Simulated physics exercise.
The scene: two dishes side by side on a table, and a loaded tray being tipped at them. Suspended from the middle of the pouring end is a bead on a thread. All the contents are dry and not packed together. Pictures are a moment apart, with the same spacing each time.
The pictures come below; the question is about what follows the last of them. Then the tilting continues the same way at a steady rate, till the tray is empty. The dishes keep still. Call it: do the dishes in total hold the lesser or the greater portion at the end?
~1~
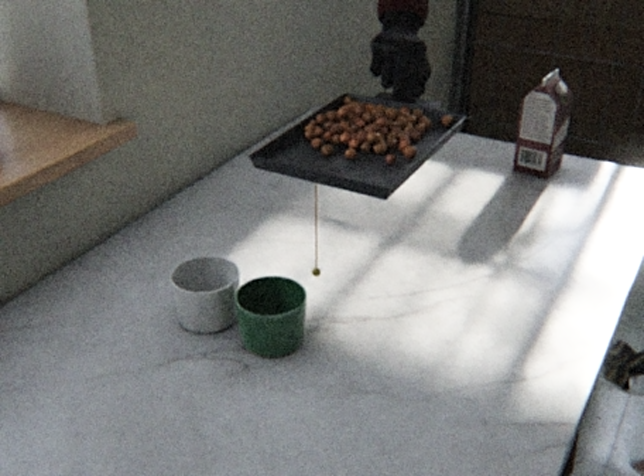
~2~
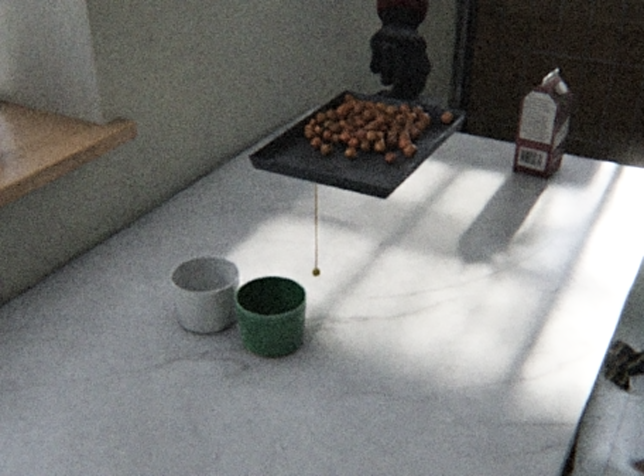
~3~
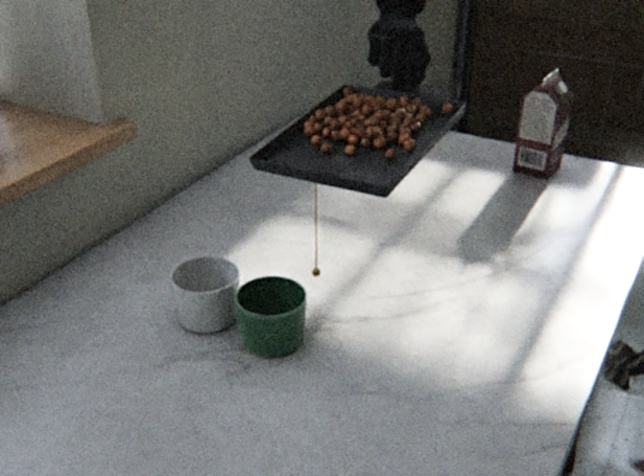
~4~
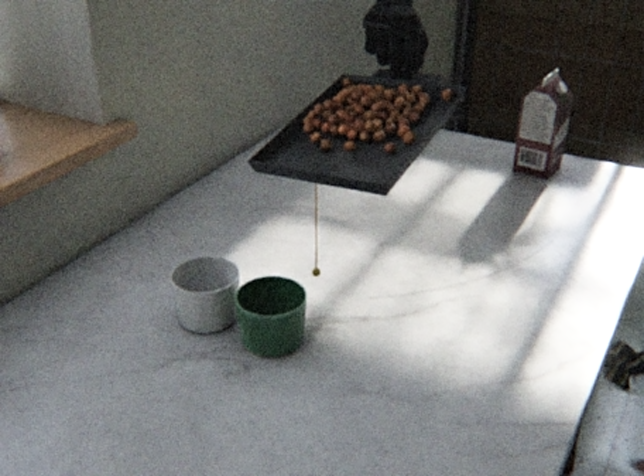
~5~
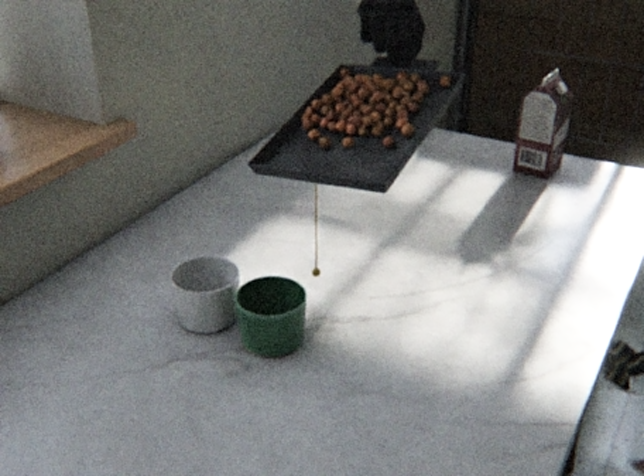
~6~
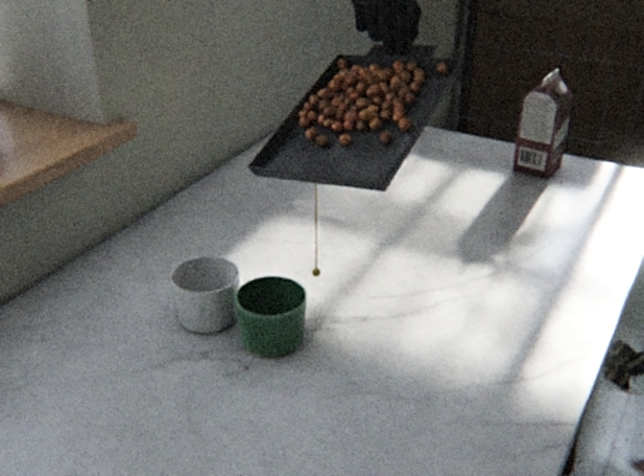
In total they hold the greater portion.
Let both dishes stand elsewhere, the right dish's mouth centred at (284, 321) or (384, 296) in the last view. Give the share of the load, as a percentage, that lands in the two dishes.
I'd say about 20 percent, followed by about 0 percent.
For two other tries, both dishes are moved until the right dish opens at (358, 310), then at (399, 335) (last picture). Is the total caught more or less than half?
First under half, then the smaller part.
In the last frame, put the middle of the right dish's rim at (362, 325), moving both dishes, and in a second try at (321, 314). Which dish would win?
Well, first the one further left, then the one further left.
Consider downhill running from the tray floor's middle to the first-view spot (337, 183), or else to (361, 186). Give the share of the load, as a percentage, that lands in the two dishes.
First case about 20 percent; second case about 0 percent.
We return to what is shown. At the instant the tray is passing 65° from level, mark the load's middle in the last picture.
Look close to (280, 157) in the last picture.
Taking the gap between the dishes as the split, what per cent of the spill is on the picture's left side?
Estimate: Near 40 per cent.
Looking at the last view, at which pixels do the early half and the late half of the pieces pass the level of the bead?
Around (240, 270) first; around (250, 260) second.
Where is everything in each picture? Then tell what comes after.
The first frame shows corners of the pouring end at (255, 155) and (386, 186), level; middle of the load at (377, 126), hazelnuts; left dish at (186, 308); right dish at (253, 331); bead on its thread at (316, 272).
The second frame shows corners of the pouring end at (254, 155) and (386, 186), level; middle of the load at (377, 124).
The third frame shows corners of the pouring end at (254, 157) and (385, 184), tipped barely, lowest at the left corner; middle of the load at (377, 118).
The fourth frame shows corners of the pouring end at (253, 160) and (384, 183), tipped a little, lowest at the left corner; middle of the load at (376, 109).
The fifth frame shows corners of the pouring end at (253, 162) and (383, 181), tipped a little, lowest at the left corner; middle of the load at (375, 101).
The sixth frame shows corners of the pouring end at (253, 165) and (382, 179), tipped clearly, lowest at the left corner; middle of the load at (372, 93); left dish at (186, 308); right dish at (253, 331).
Soon after the last picture, tray tipped steeply; most on the tray; a stray few in the right dish; a small part in the left dish; a stray few outside both; a small part in the air.
A little later, tray tipped past a quarter turn; about a quarter on the tray; about a quarter in the right dish; about a quarter in the left dish; a small part outside both; about a third in the air.
Later still, tray tipped past a quarter turn; about a third in the right dish; about a quarter in the left dish; about a third outside both.
At rest, tray tipped past a quarter turn; about a third in the right dish; about a quarter in the left dish; about a third outside both.
